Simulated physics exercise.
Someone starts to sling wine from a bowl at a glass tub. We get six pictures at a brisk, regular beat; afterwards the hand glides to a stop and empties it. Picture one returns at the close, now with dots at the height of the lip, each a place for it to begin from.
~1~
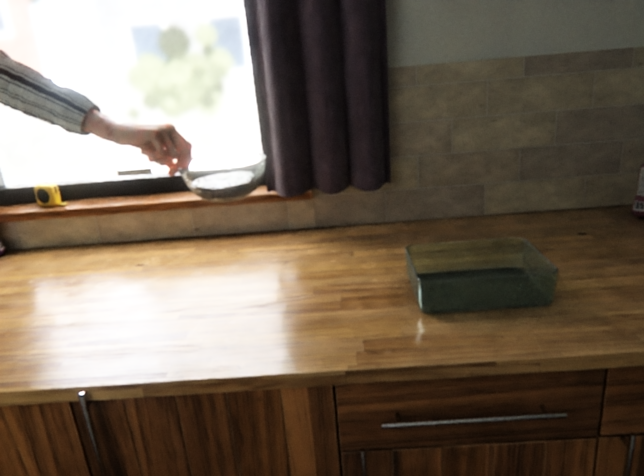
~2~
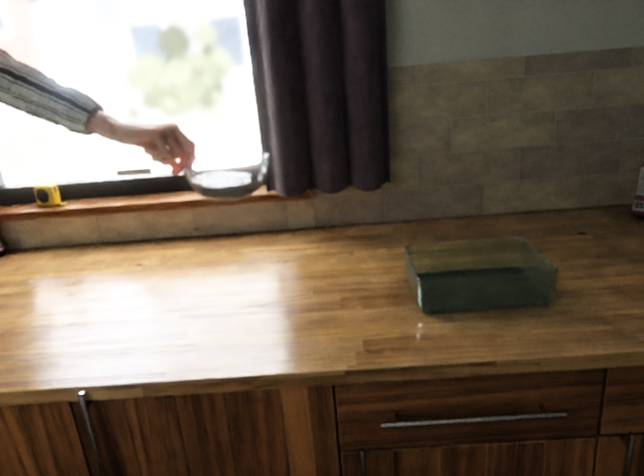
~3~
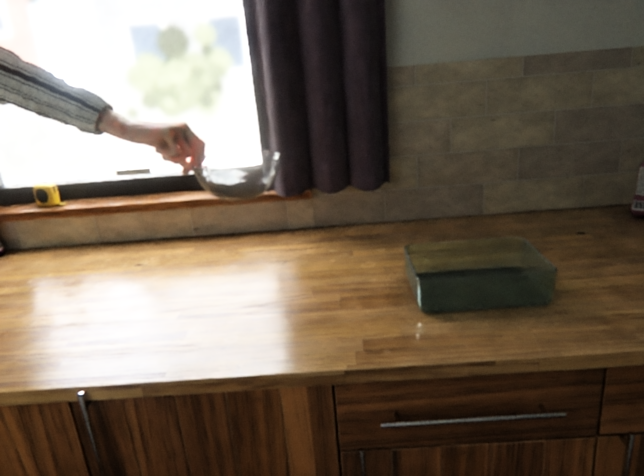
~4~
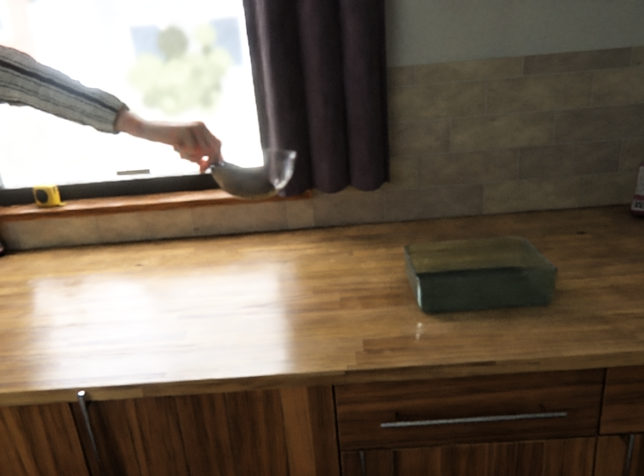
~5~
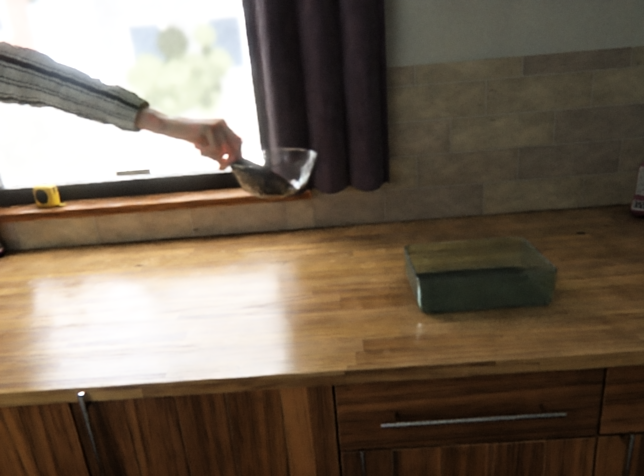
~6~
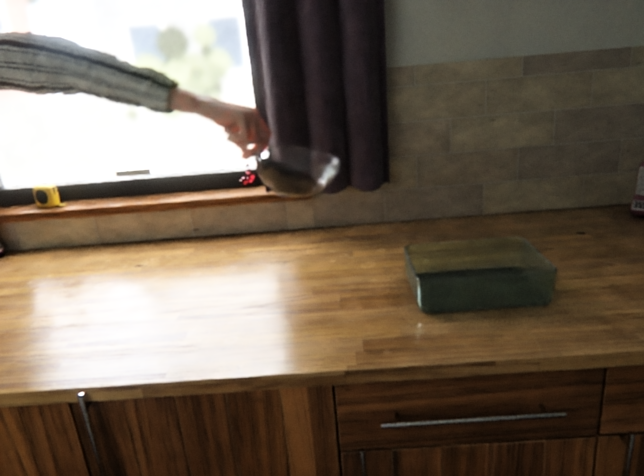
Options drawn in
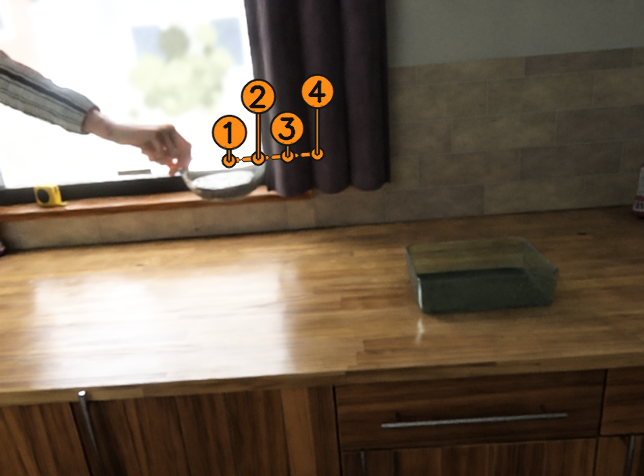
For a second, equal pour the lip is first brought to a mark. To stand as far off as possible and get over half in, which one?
The limit is 1.
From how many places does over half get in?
All of the four.
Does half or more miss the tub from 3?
No.
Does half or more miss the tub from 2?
No, not at all.
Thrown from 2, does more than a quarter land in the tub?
Yes, it does.
In orange, 1 at (229, 160); 2 at (258, 158); 3 at (287, 156); 4 at (317, 153).
If 1 is chosen, about 62 % lands in the tub, 23 % falls short and 15 % goes beside or beyond.
If 2 is chosen, about 68 % lands in the tub, 10 % falls short and 22 % goes beside or beyond.
If 3 is chosen, about 79 % lands in the tub, 9 % falls short and 12 % goes beside or beyond.
If 4 is chosen, about 67 % lands in the tub, 9 % falls short and 23 % goes beside or beyond.
